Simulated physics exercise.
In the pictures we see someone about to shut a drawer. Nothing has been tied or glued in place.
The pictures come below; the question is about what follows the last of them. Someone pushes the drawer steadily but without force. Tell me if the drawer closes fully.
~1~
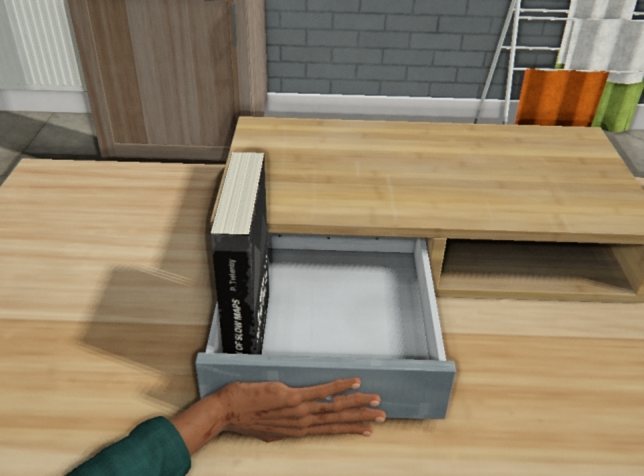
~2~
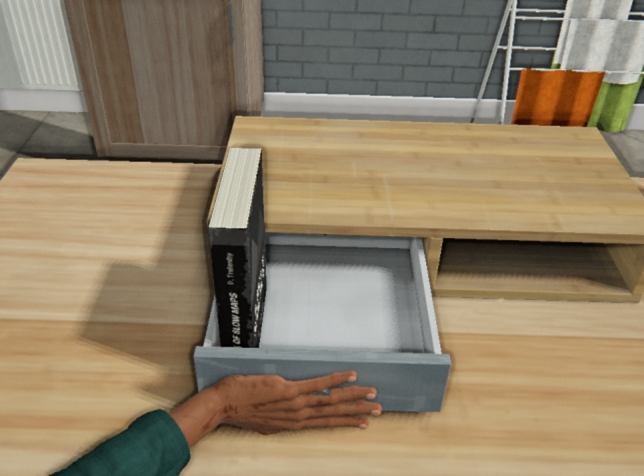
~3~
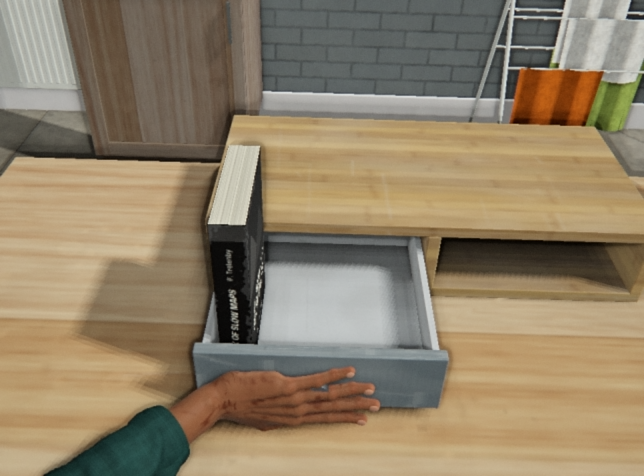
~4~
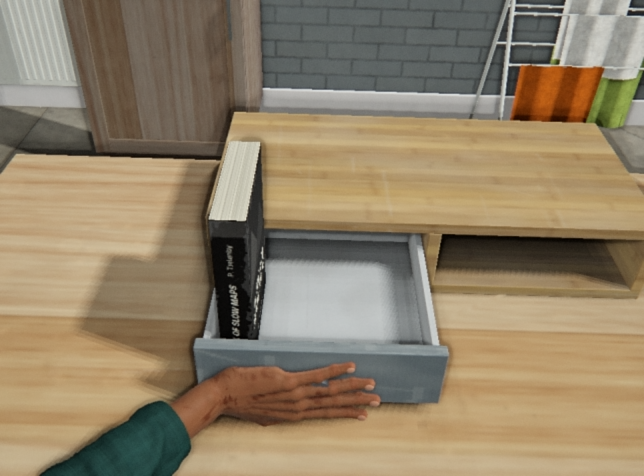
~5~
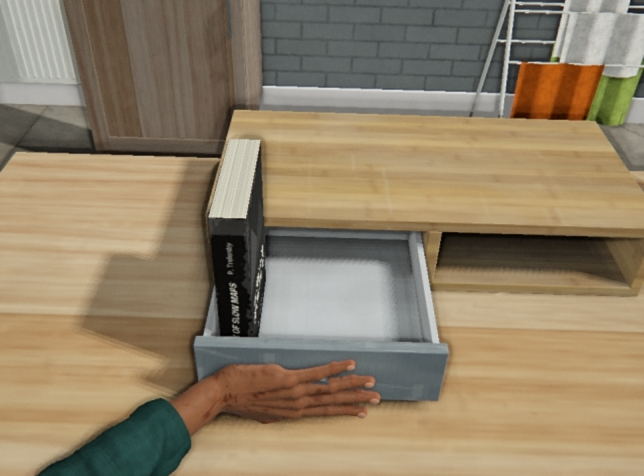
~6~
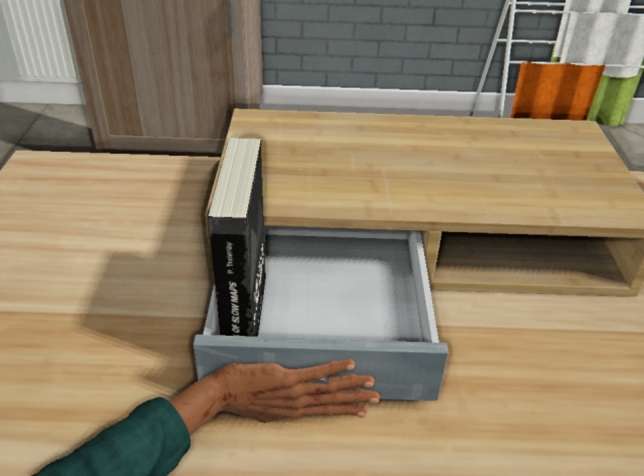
The drawer ends up partly open.
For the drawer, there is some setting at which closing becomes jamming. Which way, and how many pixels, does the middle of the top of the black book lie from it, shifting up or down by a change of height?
Down by roughly 100 pixels.
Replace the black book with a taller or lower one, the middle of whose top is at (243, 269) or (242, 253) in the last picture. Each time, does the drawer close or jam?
So it fails to shut the first time and fails to shut the second.
Then, 0.24 s on from there, drawer starting in.
Then, 0.74 s on from there, drawer stopped, still ajar.
In the end, the drawer jams.
